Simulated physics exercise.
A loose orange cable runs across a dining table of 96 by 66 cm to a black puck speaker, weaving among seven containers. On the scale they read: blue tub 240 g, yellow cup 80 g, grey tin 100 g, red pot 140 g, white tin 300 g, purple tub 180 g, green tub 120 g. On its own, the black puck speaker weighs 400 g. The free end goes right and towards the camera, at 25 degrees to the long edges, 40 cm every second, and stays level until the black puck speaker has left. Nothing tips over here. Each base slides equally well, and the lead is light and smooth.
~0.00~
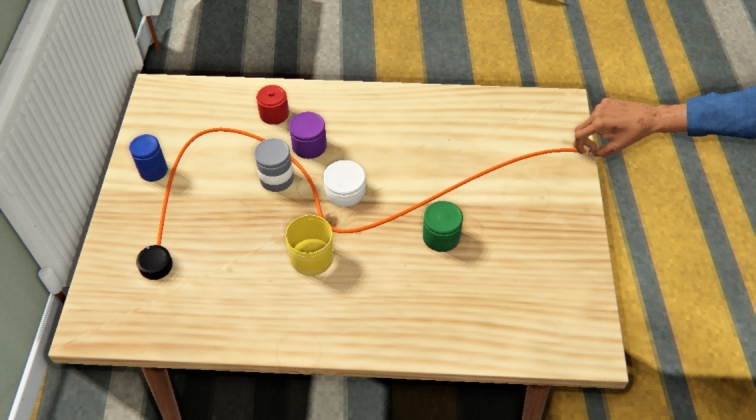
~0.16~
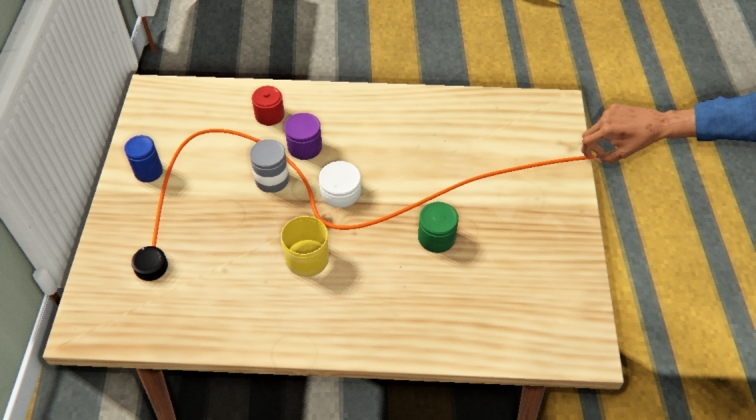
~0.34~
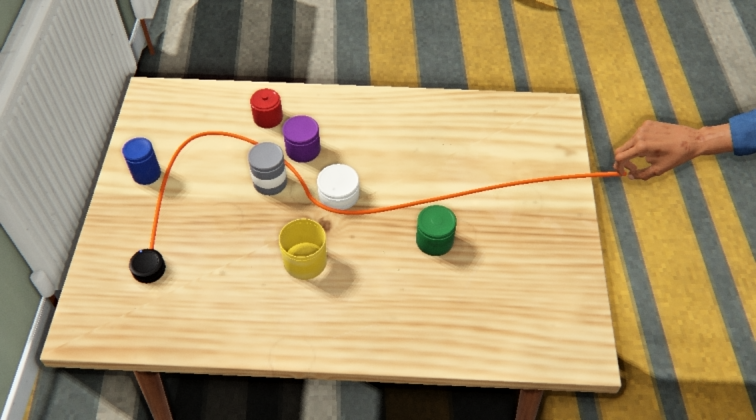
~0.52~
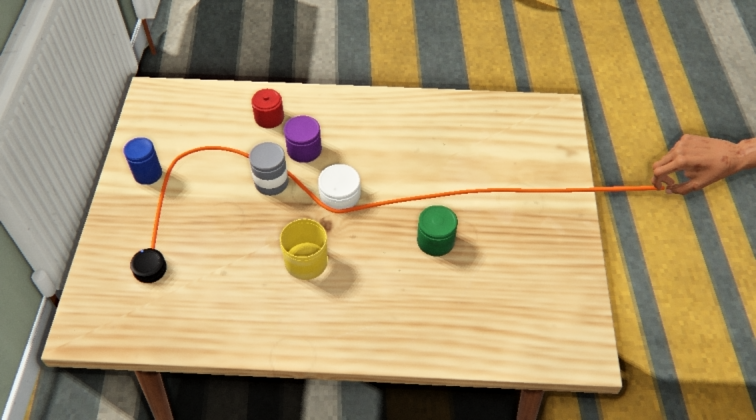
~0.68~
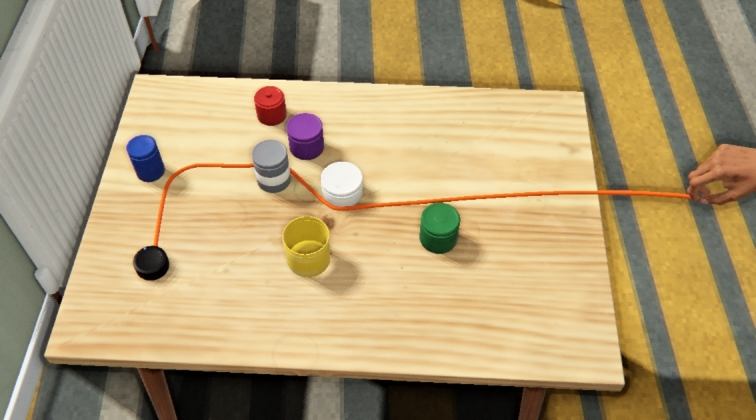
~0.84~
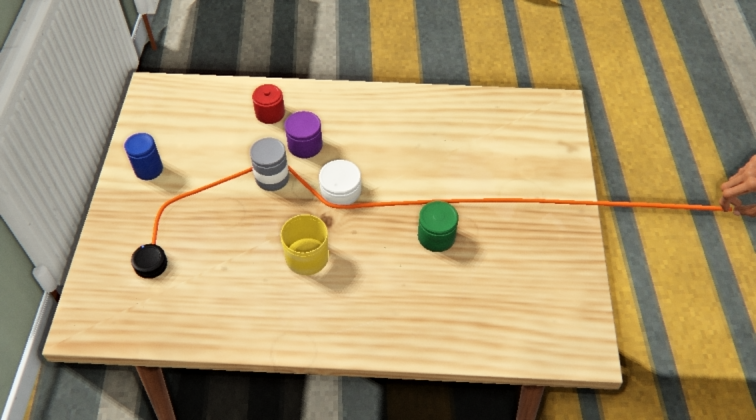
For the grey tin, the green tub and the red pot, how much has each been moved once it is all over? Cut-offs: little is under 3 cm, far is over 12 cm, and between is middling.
Grey tin: Far. Green tub: Middling. Red pot: Little.
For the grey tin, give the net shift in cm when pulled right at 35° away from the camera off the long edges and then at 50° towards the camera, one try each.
First try roughly 18 cm, second try roughly 28 cm.
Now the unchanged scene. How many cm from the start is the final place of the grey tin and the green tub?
About 24 cm, 8 cm.
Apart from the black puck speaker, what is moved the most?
I'd say the grey tin.
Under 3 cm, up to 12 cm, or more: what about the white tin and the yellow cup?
The white tin barely shifts, the yellow cup moves a moderate way.
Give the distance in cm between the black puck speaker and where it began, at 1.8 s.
Some 14 cm.
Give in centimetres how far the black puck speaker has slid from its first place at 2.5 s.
Roughly 44 cm.
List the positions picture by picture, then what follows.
Puck speaker (153, 259); grey tin (272, 151); green tub (444, 216); red pot (271, 92); lead through (469, 180) (335, 230) (259, 138) (171, 180); 0 cm pulled, in the first frame.
Lead through (415, 206) (254, 139); 3 cm pulled, in the second frame.
Lead through (436, 199) (253, 142); 10 cm pulled, in the third frame.
Lead through (467, 192) (265, 163); 17 cm pulled, in the fourth frame.
Lead through (500, 196) (291, 170); 23 cm pulled, in the fifth frame.
Puck speaker (148, 257); grey tin (268, 151); green tub (439, 216); red pot (267, 91); lead through (596, 203) (445, 201) (307, 185) (195, 192); 30 cm pulled, in the sixth frame.
At 1.8 s, the black puck speaker has slid 14 cm. Moved, grey tin 23 cm, yellow cup 8 cm, green tub 3 cm.
At 2.5 s, the black puck speaker has slid 43 cm. Moved, grey tin 23 cm, yellow cup 8 cm, green tub 4 cm.
At 3.3 s, the black puck speaker has slid 72 cm. Moved, grey tin 23 cm, green tub 8 cm, yellow cup 8 cm.
At 3.9 s, the black puck speaker is off the top. Moved, grey tin 23 cm at (285, 255), green tub 8 cm at (461, 250), yellow cup 8 cm, red pot 0 cm at (267, 91).
